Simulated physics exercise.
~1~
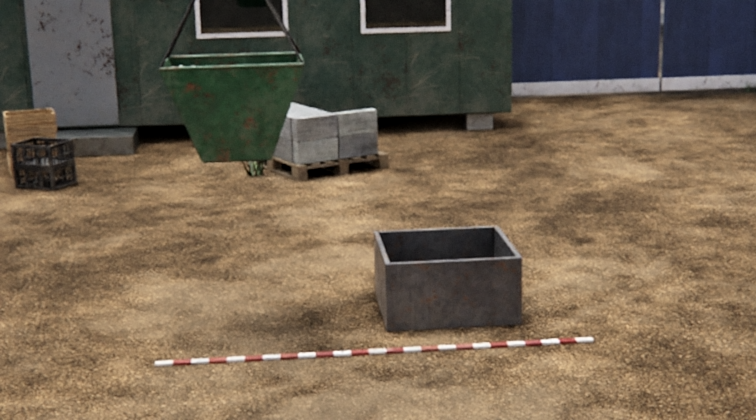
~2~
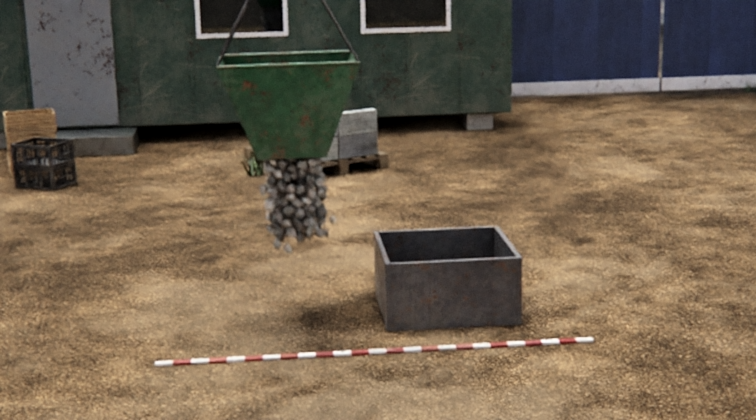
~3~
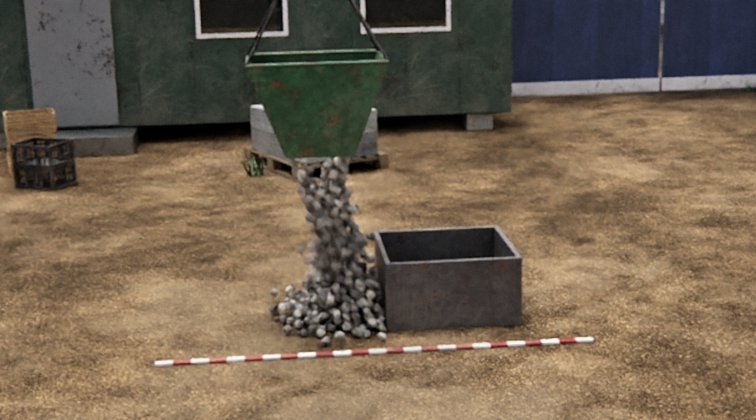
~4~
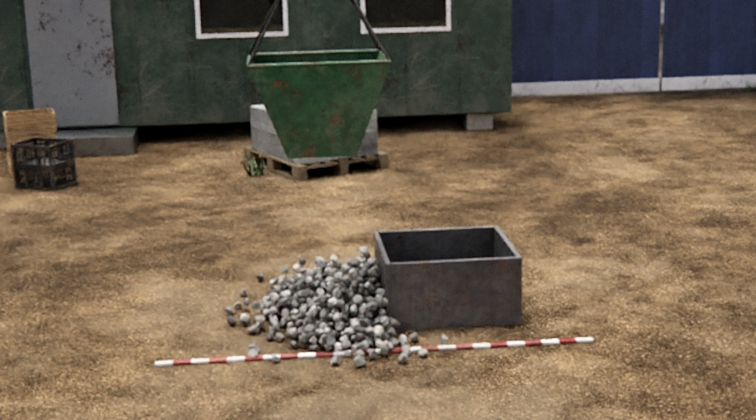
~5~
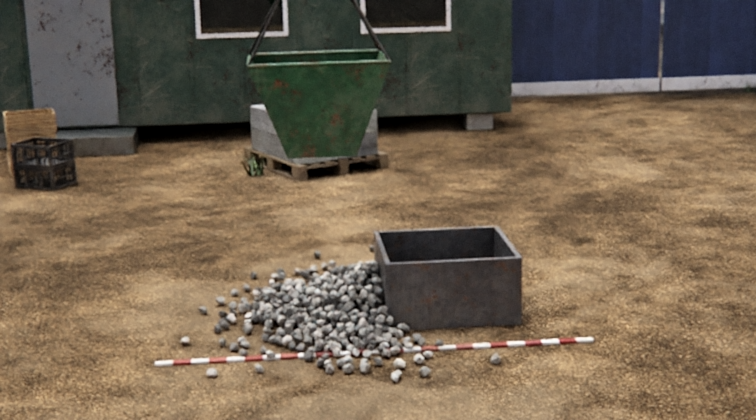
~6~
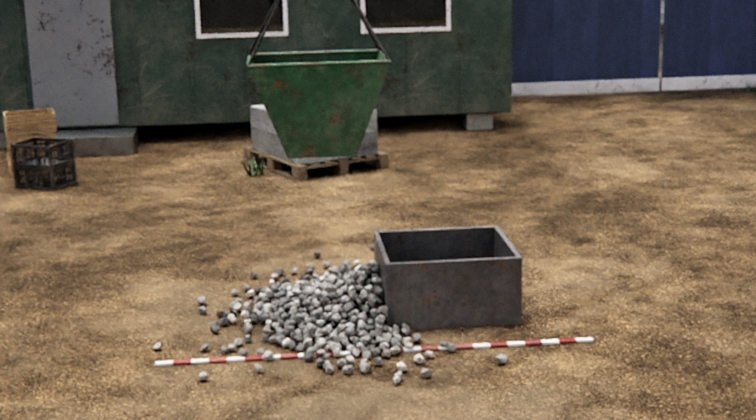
A green hopper hangs over a brown dirt yard, seen from the side, with a dark green cabin and blue panels behind. Below stands an open grey bin, with a red and white banded pole lying in front and a pallet of grey blocks farther back. The hopper moves rightwards and begins pouring grey stones before it reaches the bin. They fall onto the ground left of the bin as the hopper stops short. The heap spreads against the bin's side and over the pole, a few stones rolling away, and the bin ends up empty.
